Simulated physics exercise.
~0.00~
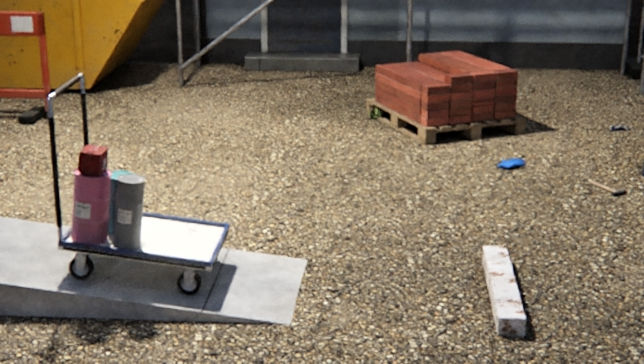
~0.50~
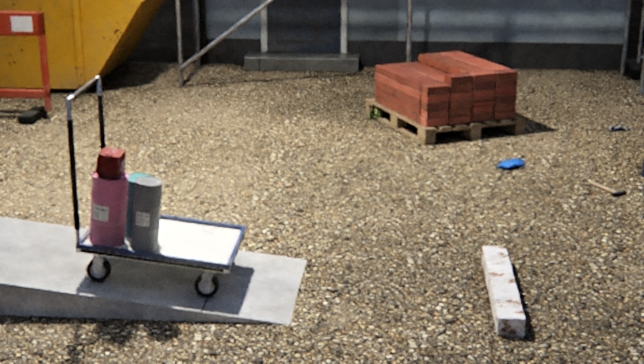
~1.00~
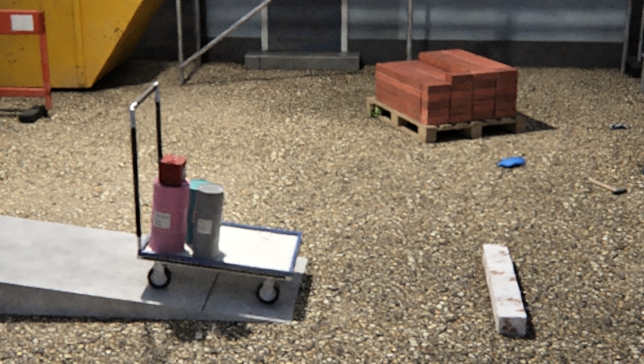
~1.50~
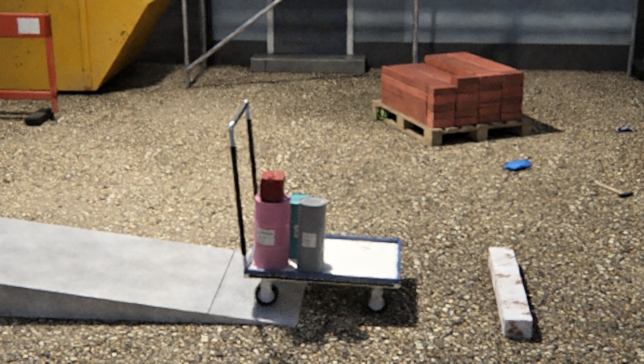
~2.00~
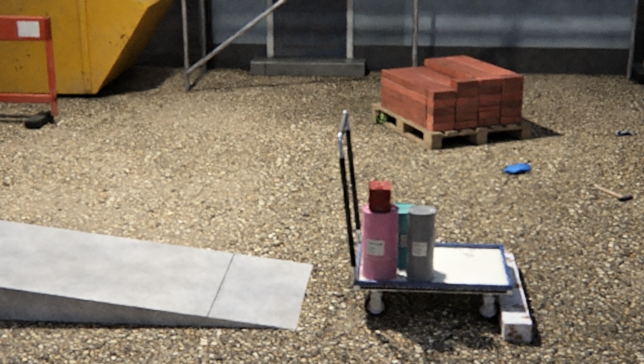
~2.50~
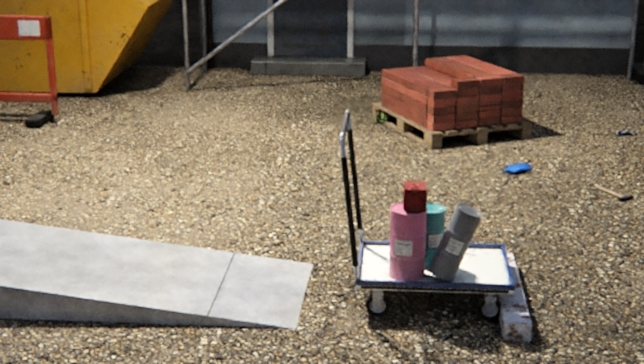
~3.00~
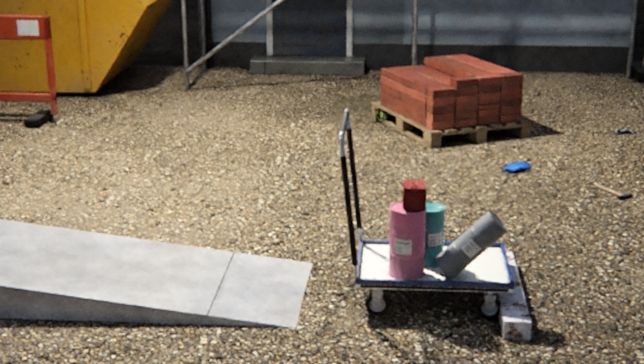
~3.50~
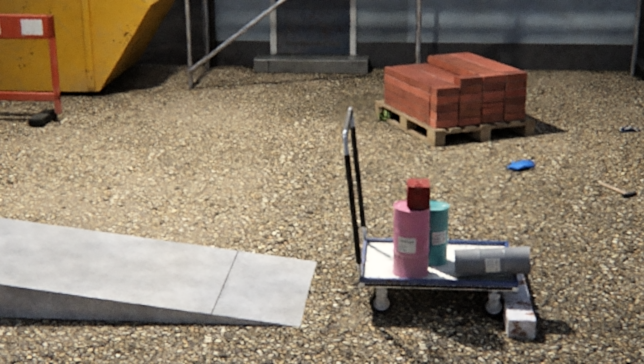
A loaded trolley rolled right, down a ramp and across gravel, until it stopped abruptly against a pale kerb. The grey canister tipped over to the right and ended lying on the deck, while the pink and turquoise canisters stayed upright beside the red box.
